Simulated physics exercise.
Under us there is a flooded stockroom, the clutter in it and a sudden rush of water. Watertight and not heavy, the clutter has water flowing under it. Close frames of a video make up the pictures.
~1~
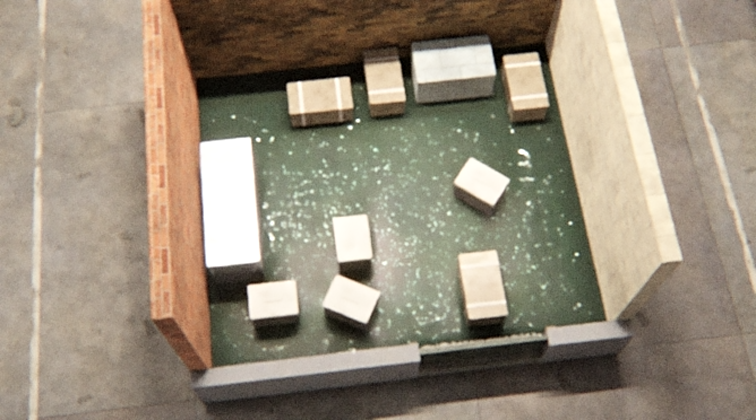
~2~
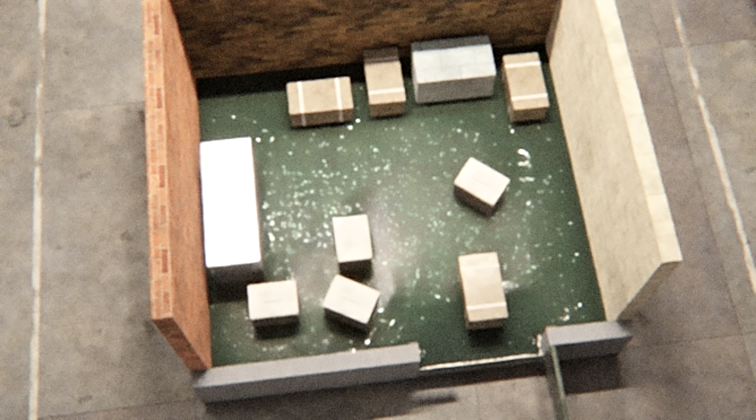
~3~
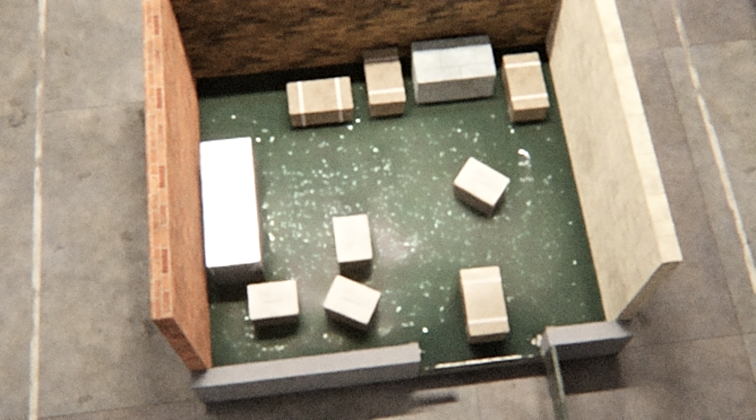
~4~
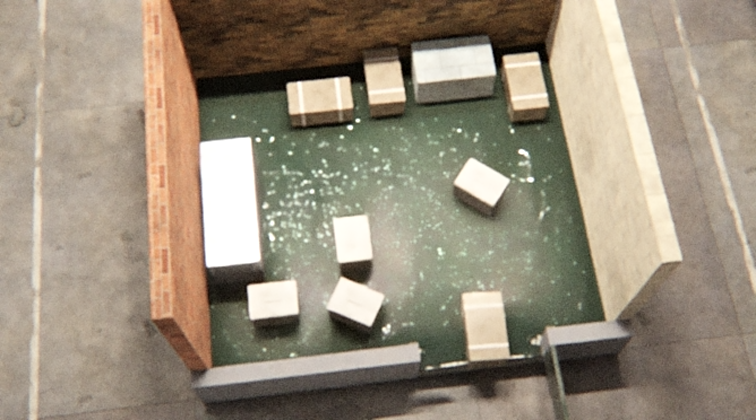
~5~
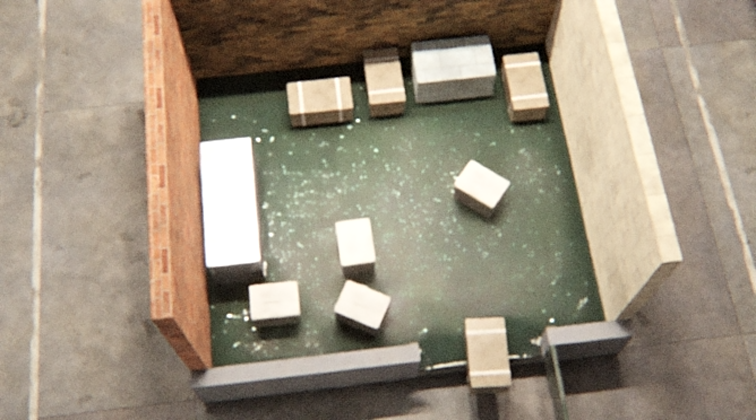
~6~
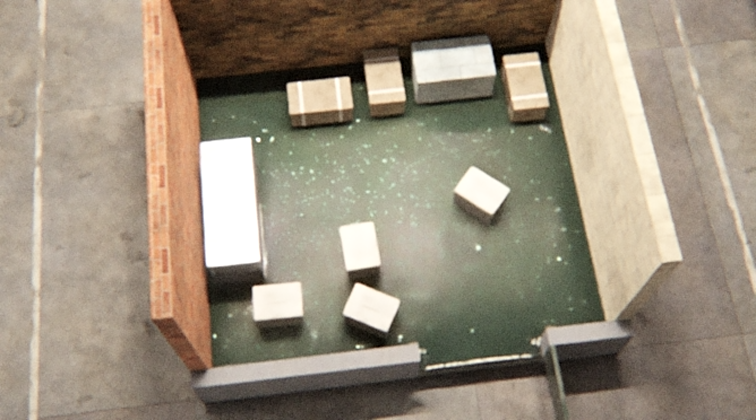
A box near the doorway of a flooded, walled room slid out through the gap once it opened and passed out of view, while the loose boxes still inside shifted only slightly.
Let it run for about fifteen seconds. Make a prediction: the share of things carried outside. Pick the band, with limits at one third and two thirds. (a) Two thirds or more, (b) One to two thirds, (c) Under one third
One to two thirds.
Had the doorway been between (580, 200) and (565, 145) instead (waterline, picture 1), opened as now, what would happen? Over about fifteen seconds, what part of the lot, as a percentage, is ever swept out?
I reckon close to 40 per cent.
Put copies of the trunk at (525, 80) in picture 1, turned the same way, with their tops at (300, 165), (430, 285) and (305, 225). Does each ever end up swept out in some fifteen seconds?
Result list, first to last: Does not leave, leaves, leaves.
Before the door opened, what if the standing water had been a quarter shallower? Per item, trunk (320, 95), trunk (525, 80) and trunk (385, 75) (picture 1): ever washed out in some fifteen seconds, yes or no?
Result per object, as listed: Retained / retained / retained.
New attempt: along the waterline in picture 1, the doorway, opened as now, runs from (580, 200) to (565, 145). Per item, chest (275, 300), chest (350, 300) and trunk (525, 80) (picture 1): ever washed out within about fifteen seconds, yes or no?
Answer, item by item: Not lost, not lost, lost.
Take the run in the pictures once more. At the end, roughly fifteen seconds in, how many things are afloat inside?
Counted: 3.
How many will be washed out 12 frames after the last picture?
That comes to 3.
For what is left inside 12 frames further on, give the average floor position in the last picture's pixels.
Close to pixel (422, 199).
A moment on, 1 of 8 are out; 7 afloat.
Next, 3 of 8 are out; 5 afloat.
Later, 4 of 8 are out; 4 afloat.
In the end, 5 of 8 are out; 3 afloat.
